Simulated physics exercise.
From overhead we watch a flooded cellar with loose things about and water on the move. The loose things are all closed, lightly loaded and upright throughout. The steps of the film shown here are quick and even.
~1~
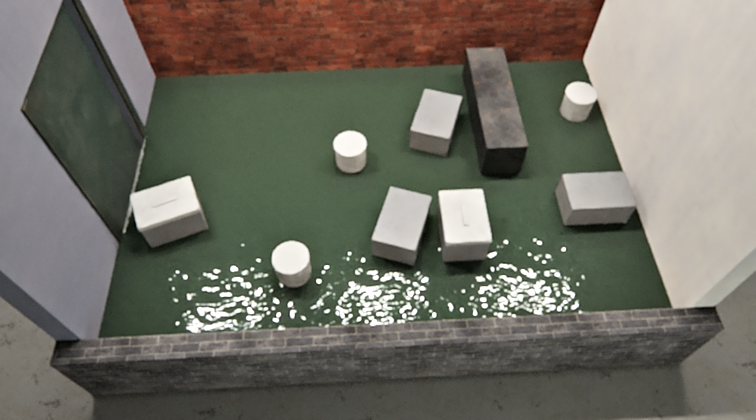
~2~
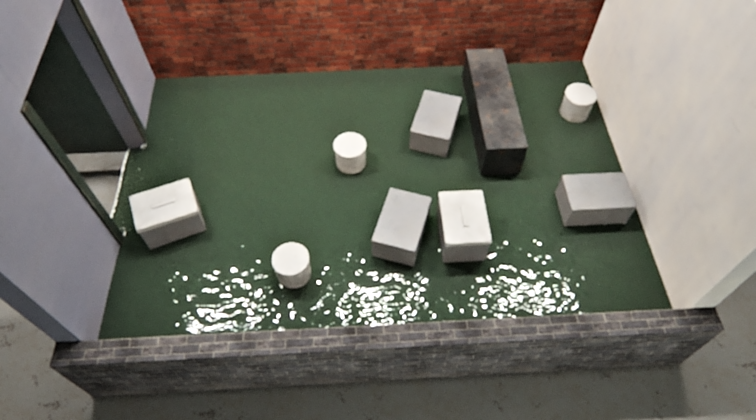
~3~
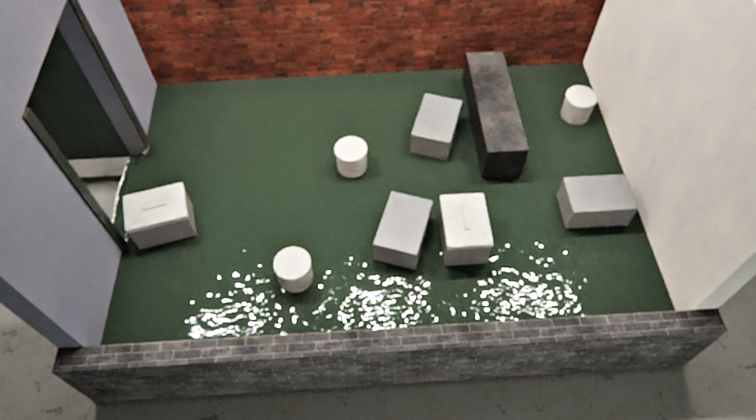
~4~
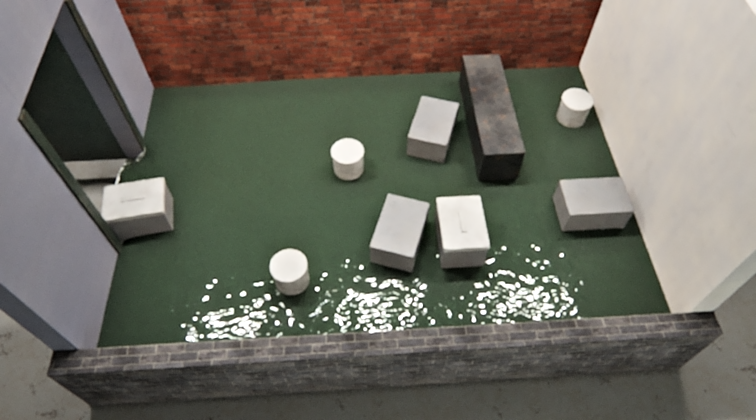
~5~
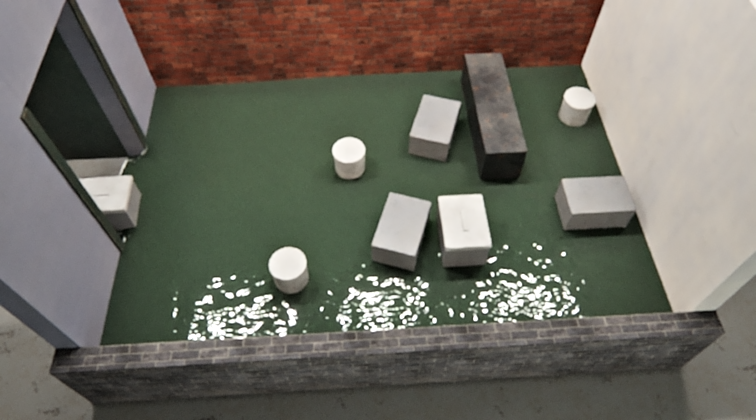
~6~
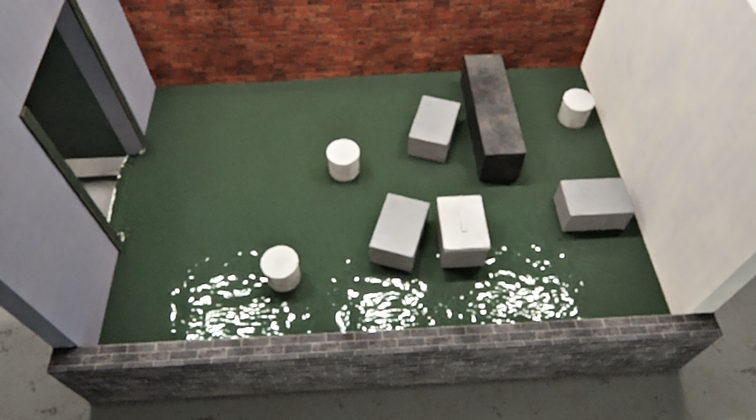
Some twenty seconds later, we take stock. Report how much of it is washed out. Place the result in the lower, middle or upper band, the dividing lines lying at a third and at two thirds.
The portion is going to be a third to two thirds.
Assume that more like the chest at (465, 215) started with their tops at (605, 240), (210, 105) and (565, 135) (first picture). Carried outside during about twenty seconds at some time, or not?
Lab note - results by position: Retained, exited, retained.
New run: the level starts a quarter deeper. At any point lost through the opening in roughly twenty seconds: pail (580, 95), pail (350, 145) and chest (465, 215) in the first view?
Object by object the verdict is never escapes, leaves, leaves.
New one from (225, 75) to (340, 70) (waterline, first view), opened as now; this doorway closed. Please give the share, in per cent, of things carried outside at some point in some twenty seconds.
80 in a hundred or thereabouts.
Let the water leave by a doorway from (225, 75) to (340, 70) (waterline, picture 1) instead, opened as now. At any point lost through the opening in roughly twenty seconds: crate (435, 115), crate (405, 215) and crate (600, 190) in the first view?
Same order as asked: Exits, exits, never leaves.
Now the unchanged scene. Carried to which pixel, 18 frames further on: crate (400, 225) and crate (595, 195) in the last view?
Tops end up close to (262, 221) and (545, 230) respectively.
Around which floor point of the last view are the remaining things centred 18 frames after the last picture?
The average sits close to (383, 198).
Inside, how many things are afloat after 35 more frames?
By my reckoning the number comes out at 4.
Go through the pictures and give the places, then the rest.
A pail at (291, 257), afloat; a pail at (350, 144), afloat; 0 of 8 have shifted, in the first frame.
A pail at (290, 259), afloat; a pail at (350, 145) floats; 0 of 8 have shifted, in the second frame.
A pail at (292, 263) floats; a pail at (351, 149) floats; 1 of 8 have shifted, in the third frame.
A pail at (288, 265) floats; a pail at (347, 151), afloat; 1 of 8 have shifted, in the fourth frame.
A pail at (288, 263) floats; a pail at (349, 150), afloat; 1 of 8 have shifted, in the fifth frame.
A pail at (279, 262) floats, close to its start; a pail at (343, 152) floats, close to its start; 3 of 8 have shifted, in the sixth frame.
A moment on, 1 of 8 are out; 7 afloat.
Next, 2 of 8 are out; 6 afloat.
Later, 4 of 8 are out; 4 afloat.
In the end, 5 of 8 are out; 3 afloat.
